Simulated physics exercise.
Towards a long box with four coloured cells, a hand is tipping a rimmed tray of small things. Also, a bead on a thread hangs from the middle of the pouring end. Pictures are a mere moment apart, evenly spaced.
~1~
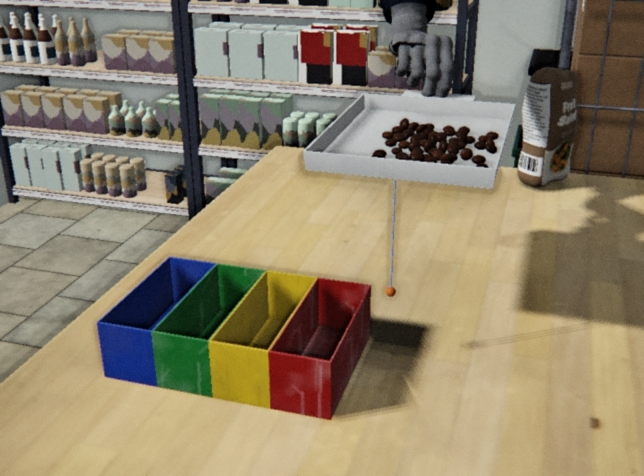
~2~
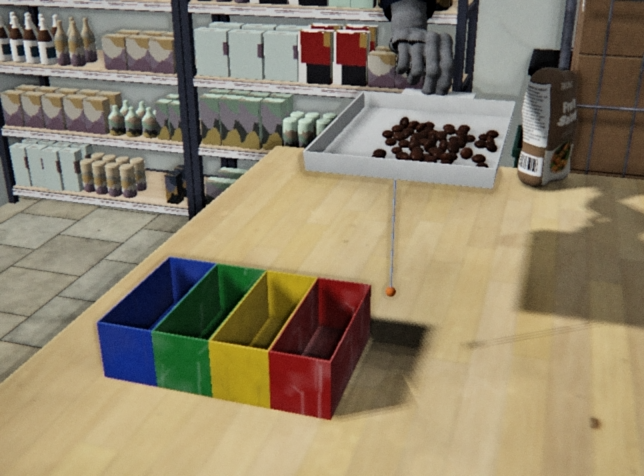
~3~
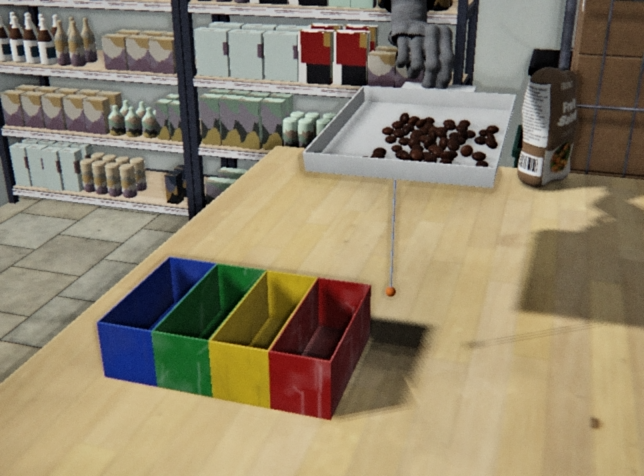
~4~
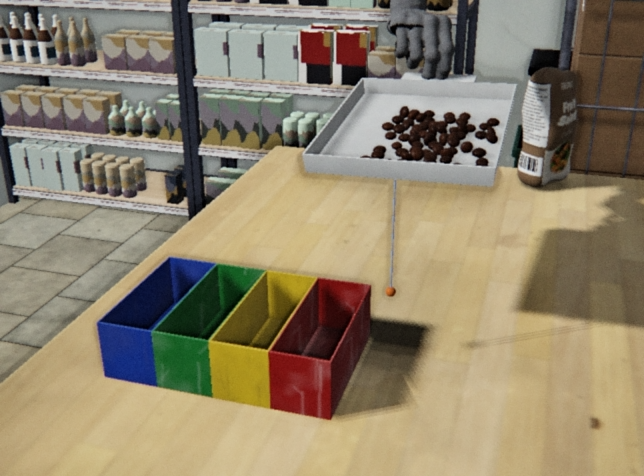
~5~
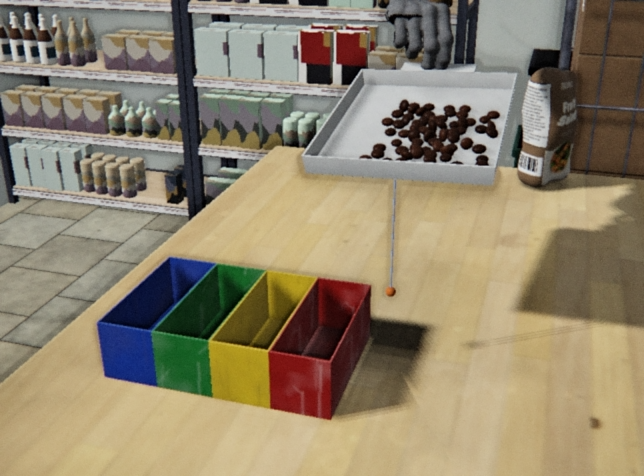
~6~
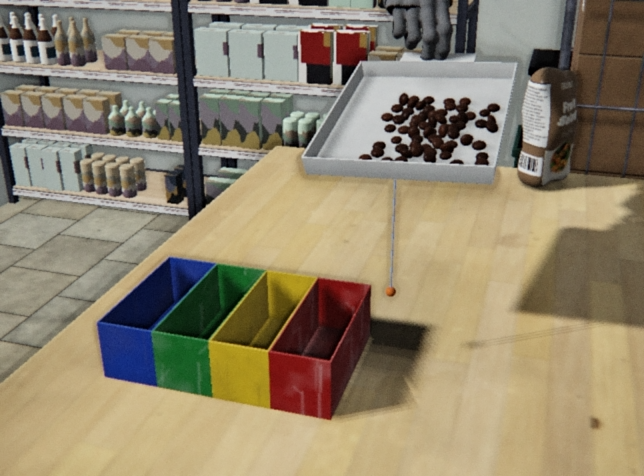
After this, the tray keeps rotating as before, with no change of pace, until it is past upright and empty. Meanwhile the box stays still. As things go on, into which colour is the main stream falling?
The main stream falls into the red cell.
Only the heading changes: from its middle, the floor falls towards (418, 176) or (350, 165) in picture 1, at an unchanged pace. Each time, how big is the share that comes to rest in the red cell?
I'd say roughly 10 percent with the first slope, 70 percent with the other.
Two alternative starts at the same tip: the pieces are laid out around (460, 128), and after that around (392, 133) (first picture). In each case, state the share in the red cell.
Shares in turn: 50 % and 60 %.
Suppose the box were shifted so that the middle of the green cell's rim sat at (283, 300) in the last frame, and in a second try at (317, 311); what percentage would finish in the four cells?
You'd get 90 per cent first and 100 per cent second.
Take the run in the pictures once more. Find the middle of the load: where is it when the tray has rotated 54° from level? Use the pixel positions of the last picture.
Around (395, 148).
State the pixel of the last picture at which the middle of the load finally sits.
I'd place the middle at about (332, 381).
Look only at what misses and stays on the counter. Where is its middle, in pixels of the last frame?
I'd say near (400, 414), give or take.
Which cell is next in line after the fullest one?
Place 2: The yellow cell.
Just after the last frame, tray tipped steeply; almost all on the tray; just a few falling or outside the box.
A moment on, tray tipped right over; the larger part on the tray; just a few in the yellow cell; roughly a quarter falling or outside the box.
Further on, tray tipped past a quarter turn; roughly a third in the red cell; about a tenth in the yellow cell; roughly half falling or outside the box.
When it is over, tray tipped past a quarter turn; roughly a third in the red cell; about a tenth in the yellow cell; not one in the green cell; not one in the blue cell; roughly half outside the box.
